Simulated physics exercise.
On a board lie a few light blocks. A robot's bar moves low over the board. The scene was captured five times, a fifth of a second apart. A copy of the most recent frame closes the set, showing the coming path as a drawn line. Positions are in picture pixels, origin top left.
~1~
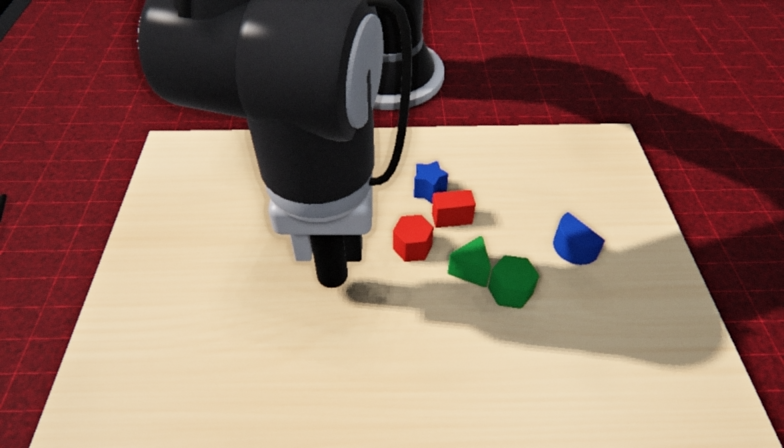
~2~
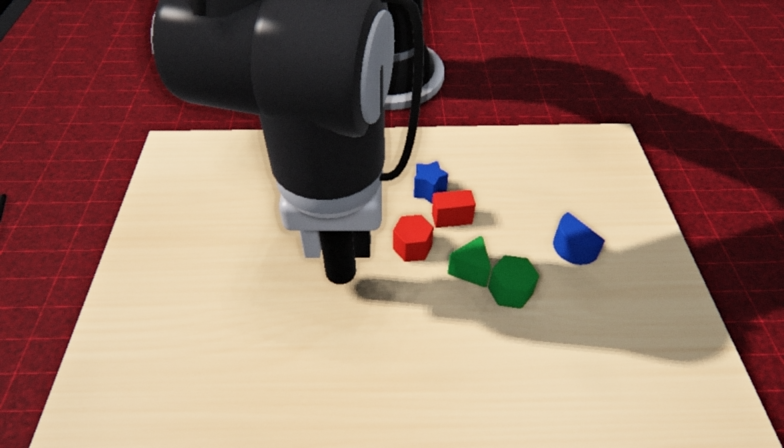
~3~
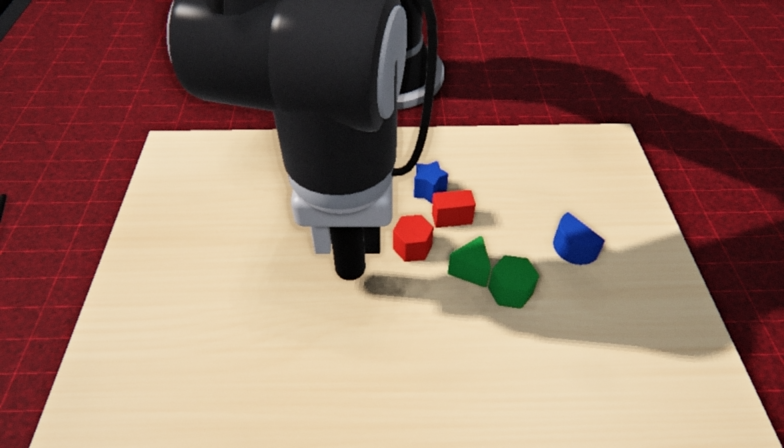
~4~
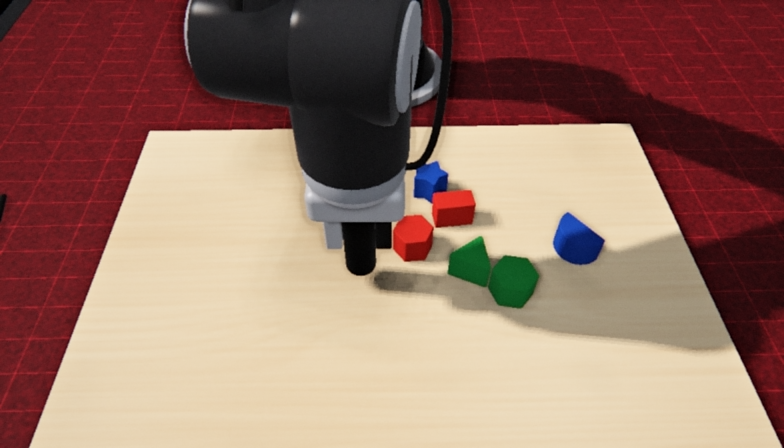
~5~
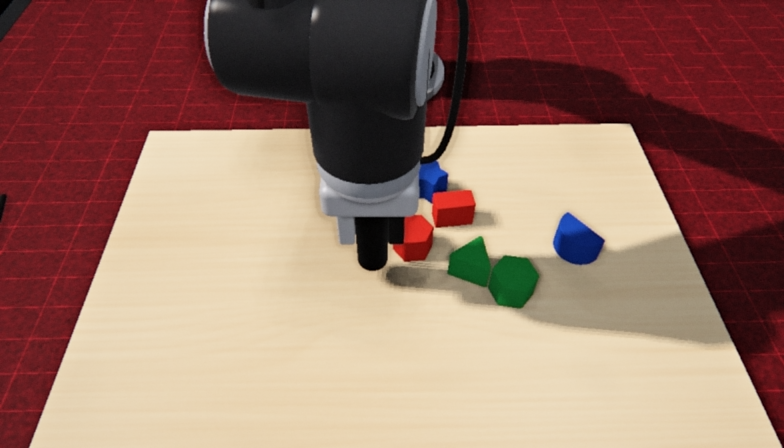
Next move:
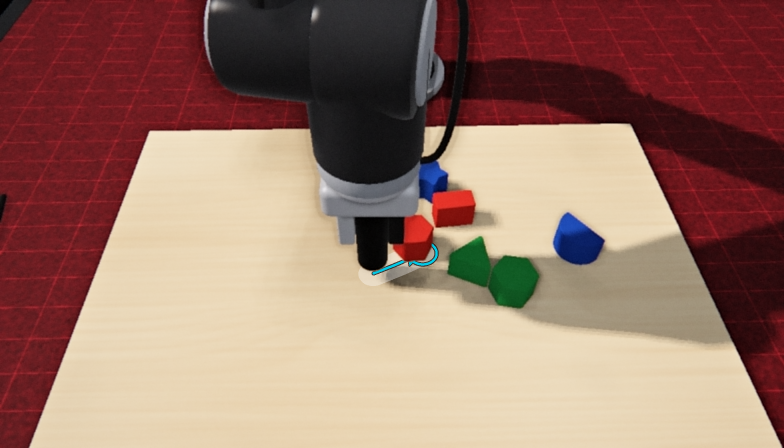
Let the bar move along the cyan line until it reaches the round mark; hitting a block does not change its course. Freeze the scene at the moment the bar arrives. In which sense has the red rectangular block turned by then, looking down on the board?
From overhead, the rotation is clockwise.
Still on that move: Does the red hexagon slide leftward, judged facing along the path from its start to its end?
Yes.
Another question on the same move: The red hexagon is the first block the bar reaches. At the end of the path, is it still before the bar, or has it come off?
It remains before the bar.
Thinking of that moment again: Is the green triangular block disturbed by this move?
At the end of the path, the green triangular block remains in its old spot.
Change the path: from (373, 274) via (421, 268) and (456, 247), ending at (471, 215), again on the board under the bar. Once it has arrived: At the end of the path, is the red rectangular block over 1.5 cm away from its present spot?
My answer is yes.
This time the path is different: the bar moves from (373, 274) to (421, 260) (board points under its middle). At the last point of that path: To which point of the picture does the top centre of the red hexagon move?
Its top middle will sit at (428, 216).
Path on the board, in a line from (373, 274) to (422, 253).
On the path given first. Halfway along, bar at (399, 250); red hexagon at (419, 223).
At the end, bar at (423, 239); red hexagon at (432, 210), turned 45° anticlockwise; red rectangular block at (457, 193), turned 25° clockwise; green triangular block in place.
